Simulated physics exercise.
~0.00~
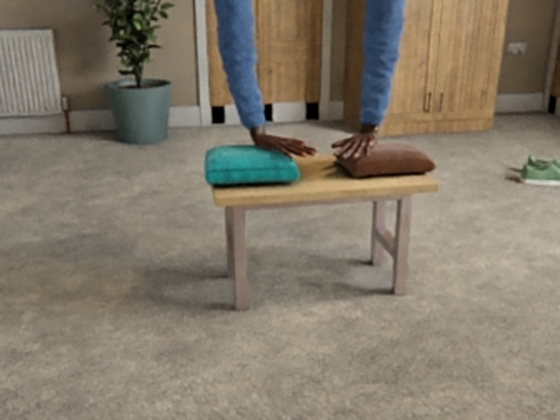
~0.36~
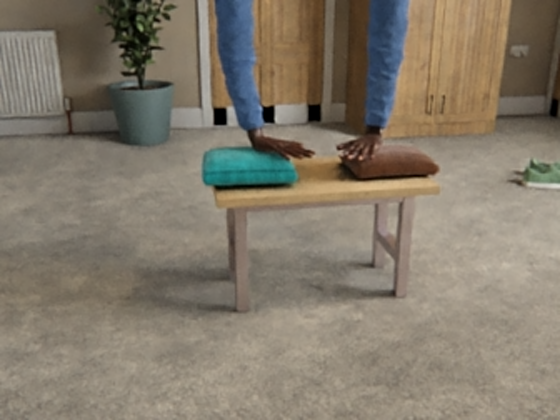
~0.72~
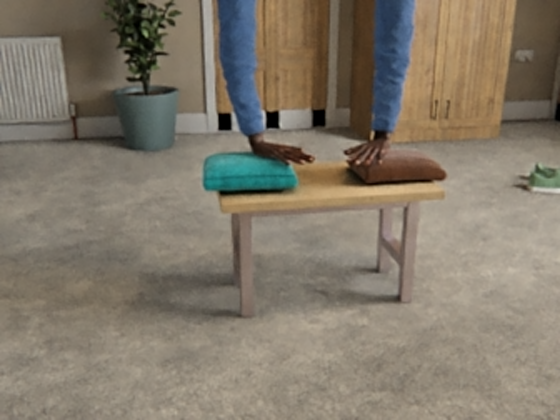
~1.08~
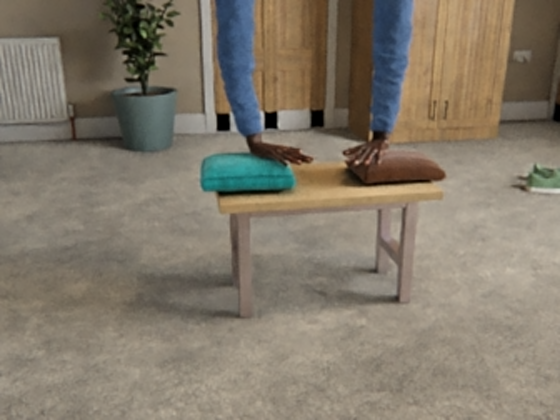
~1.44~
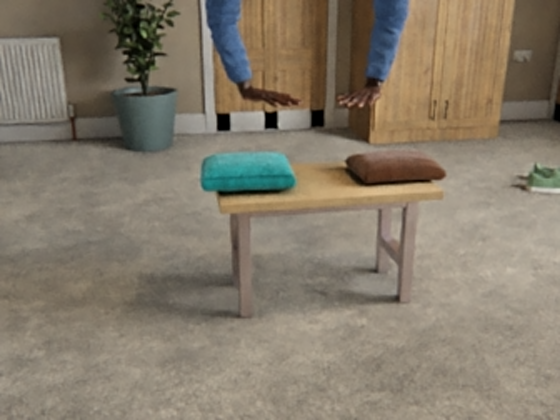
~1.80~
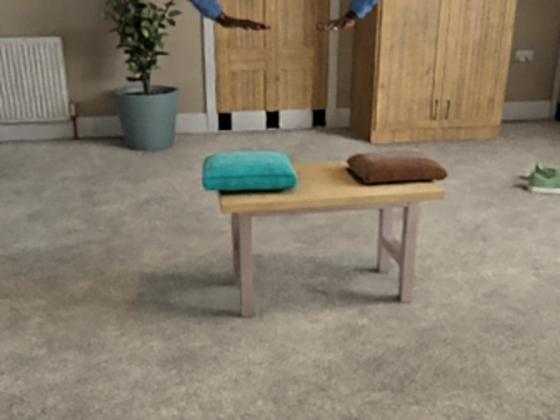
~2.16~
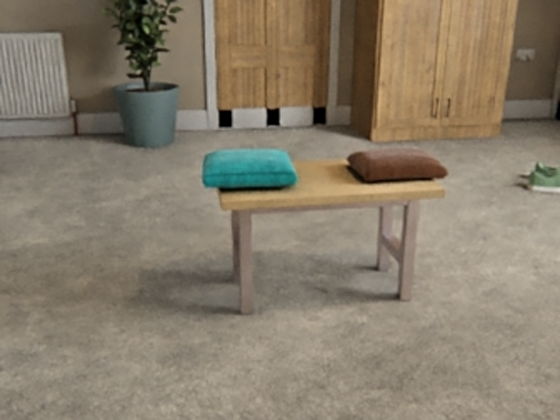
In this clip, two hands reach down from above beside a turquoise soft bag on the left and a brown sack on the right of a wooden bench, then lift up and out of view, leaving both resting on the bench near its ends.
